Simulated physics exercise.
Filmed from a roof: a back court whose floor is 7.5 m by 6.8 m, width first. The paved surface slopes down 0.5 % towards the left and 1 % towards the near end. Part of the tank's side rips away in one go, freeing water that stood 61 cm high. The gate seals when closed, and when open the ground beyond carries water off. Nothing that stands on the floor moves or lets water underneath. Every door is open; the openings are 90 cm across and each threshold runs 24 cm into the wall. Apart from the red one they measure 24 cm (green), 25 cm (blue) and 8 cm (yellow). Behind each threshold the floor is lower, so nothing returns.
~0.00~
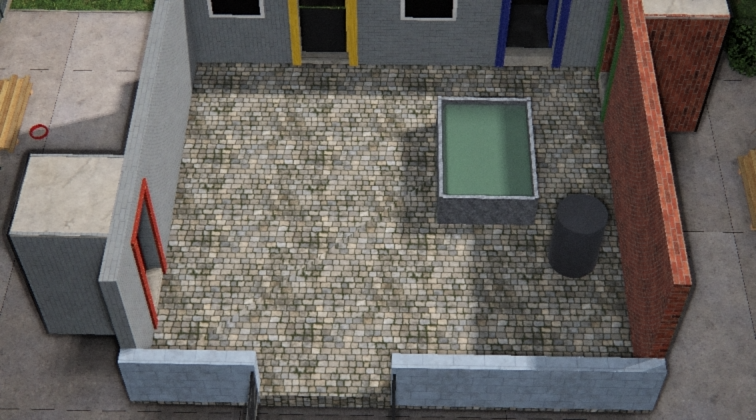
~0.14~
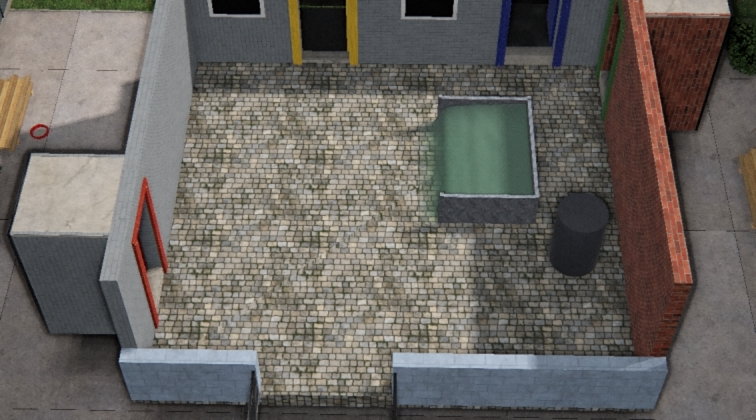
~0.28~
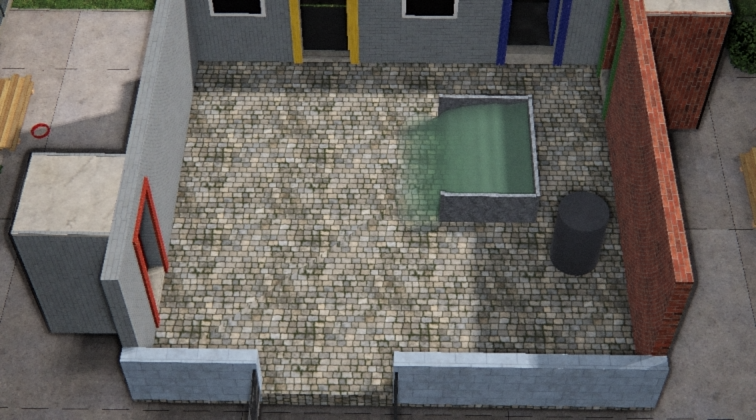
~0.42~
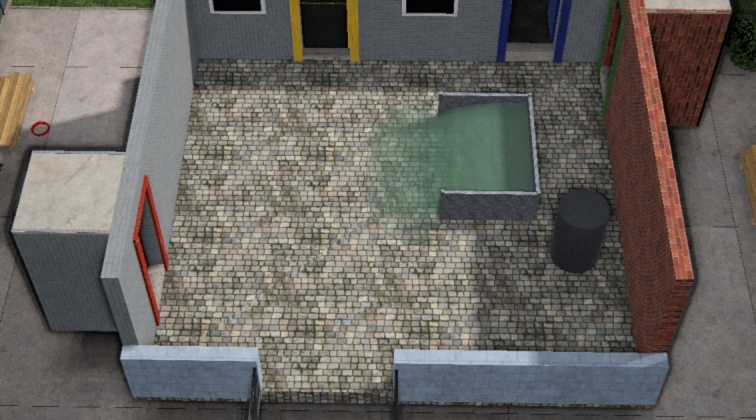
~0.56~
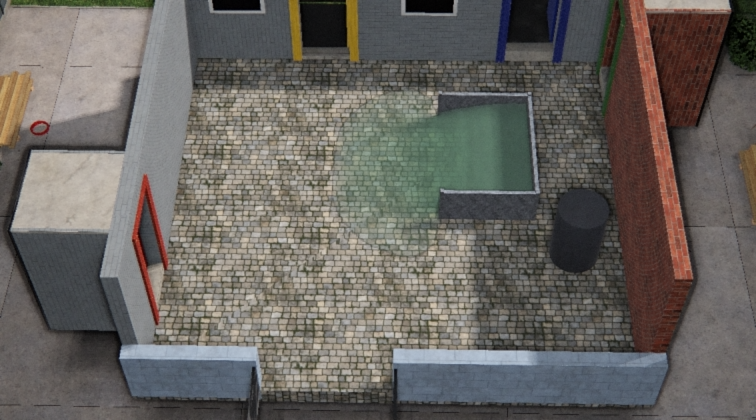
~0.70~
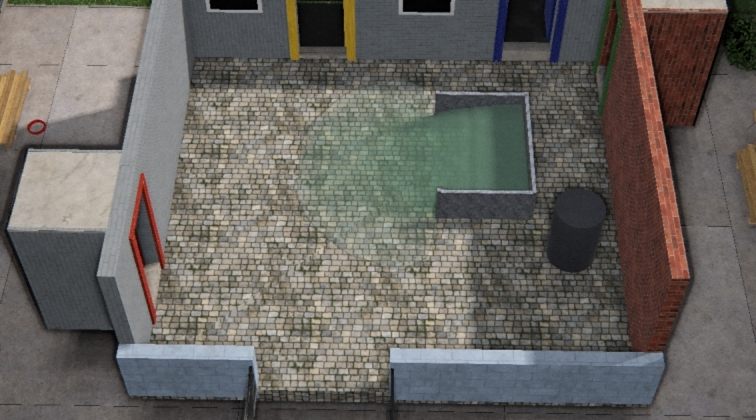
A raised tank of greenish water stood in a walled, stone-paved yard until its left side gave way, and the water poured out and spread leftward across the paving in a widening, rounded sheet.
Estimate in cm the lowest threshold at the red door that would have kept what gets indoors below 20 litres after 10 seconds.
Some 10 cm above the ground.
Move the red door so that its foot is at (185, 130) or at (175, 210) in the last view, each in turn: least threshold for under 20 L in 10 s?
About 18 and 19 cm.
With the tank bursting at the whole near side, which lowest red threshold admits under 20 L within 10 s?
Then roughly 6.5 cm.
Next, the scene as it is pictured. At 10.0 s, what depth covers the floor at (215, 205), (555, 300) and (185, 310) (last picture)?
In that order: 4, 2 and 9 cm.
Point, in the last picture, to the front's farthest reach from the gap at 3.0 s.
At about (146, 374).
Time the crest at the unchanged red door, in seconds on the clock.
Around 2.6 s.
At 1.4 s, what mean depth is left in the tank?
Some 24 cm.
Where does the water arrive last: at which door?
The green one.
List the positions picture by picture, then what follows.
In the first picture, the tank at (486, 149) is whole and still, 61 cm deep; the red door at (150, 261) is dry.
In the second picture, the front is at (426, 219), 0.3 m from the gap at (442, 162); 0.5 m2 of floor is wet, 61 cm left at the back.
In the third picture, the gap is at (442, 163), the front 0.7 m out at (402, 210); the back of the tank holds 60 cm.
In the fourth picture, the front is at (371, 188), 1.2 m from the gap at (442, 162); 3.1 m2 of floor is wet, 53 cm left at the back.
In the fifth picture, the gap is at (442, 162), the front 1.8 m out at (338, 198); the back of the tank holds 52 cm.
In the sixth picture, water pours out at (439, 161) and has run 2.3 m, to (304, 197); about 6 cm deep outside, 49 cm at the back; the red door at (148, 256), 5.3 m from the gap, is still 2.9 m from the nearest water.
After 1.4 s water covers 35 % of the floor, deepest (22 cm) near (426, 193); it has not reached the red door.
After 3.0 s water covers 50 % of the floor, deepest (32 cm) near (146, 374); 16 cm at the red door, 0 litres in over its 19 cm threshold.
After 10.0 s water covers 90 % of the floor, deepest (11 cm) near (146, 374); 9 cm at the red door, 0 litres in over its 19 cm threshold.
At the red door as built, the water arrived by 2.2 s and peaked near 17 cm at 2.6 s.
With a threshold of 9 cm, 29 litres would have come in within the 10 s; with 12.5 cm, 7 litres. So under 20 litres takes about 10 cm.
